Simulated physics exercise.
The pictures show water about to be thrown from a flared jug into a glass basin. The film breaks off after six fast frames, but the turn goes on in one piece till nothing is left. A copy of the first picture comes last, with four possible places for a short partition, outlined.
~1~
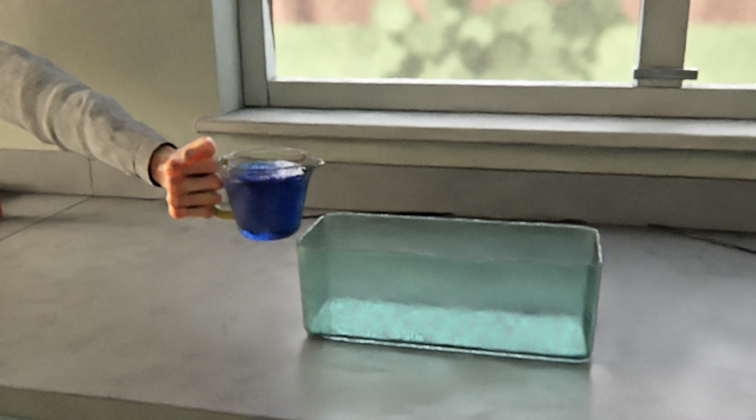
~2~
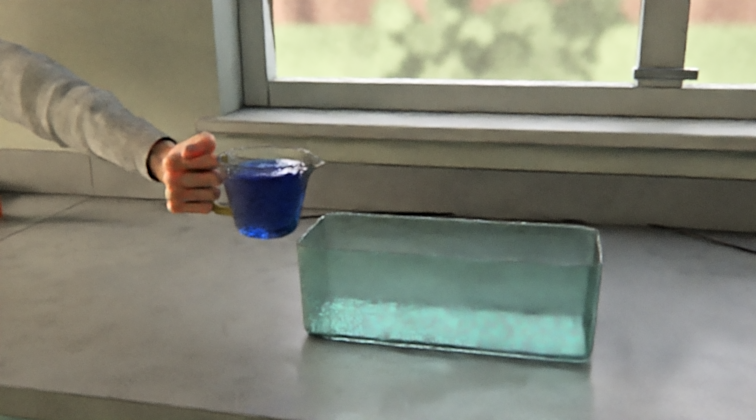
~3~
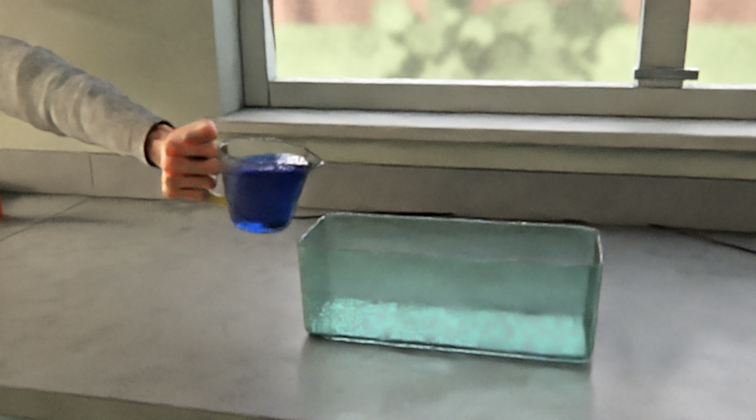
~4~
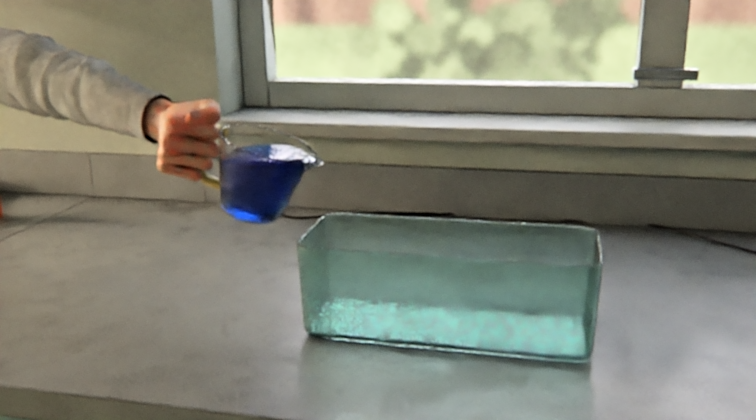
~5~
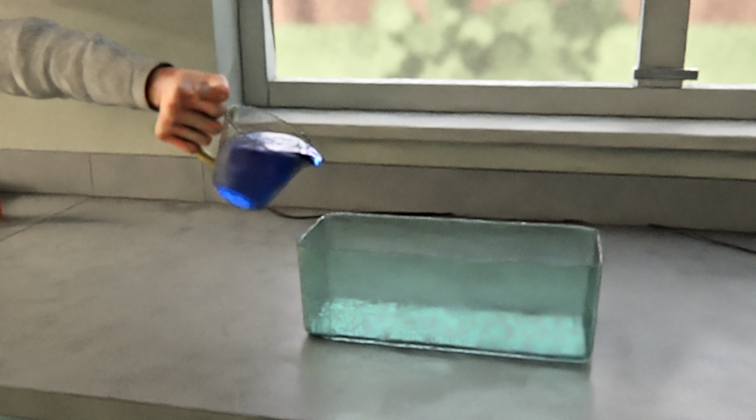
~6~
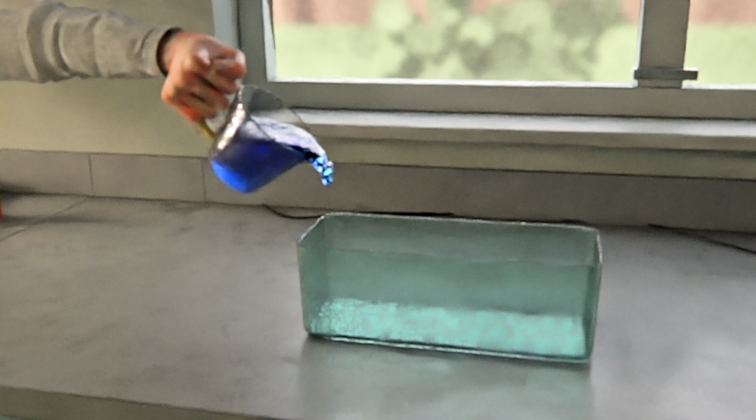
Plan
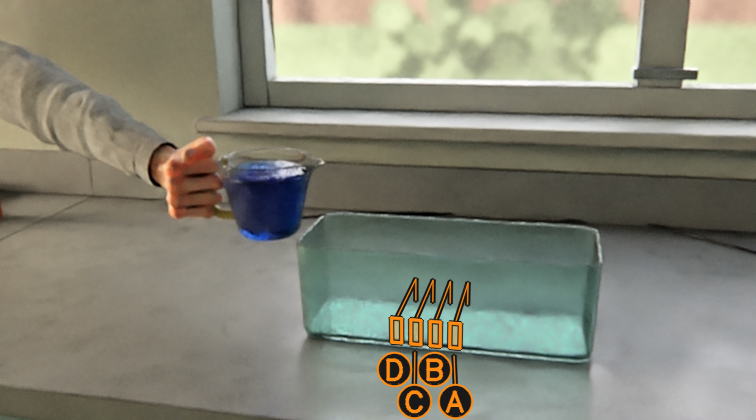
A hand tilts a jug of blue water rightward until some dribbles over its lip.
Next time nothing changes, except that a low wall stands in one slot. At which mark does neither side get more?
D works best here.
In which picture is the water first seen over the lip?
In picture 5.
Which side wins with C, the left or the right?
The left side.
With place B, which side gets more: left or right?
The left side.
On the marked copy, A at (454, 355); B at (434, 353); C at (414, 351); D at (395, 350).
With A, about 80 % ends left of the wall and 14 % right of it; 6 % is lost outside.
With B, about 78 % ends left of the wall and 13 % right of it; 9 % is lost outside.
With C, about 79 % ends left of the wall and 16 % right of it; 5 % is lost outside.
With D, about 50 % ends left of the wall and 49 % right of it.
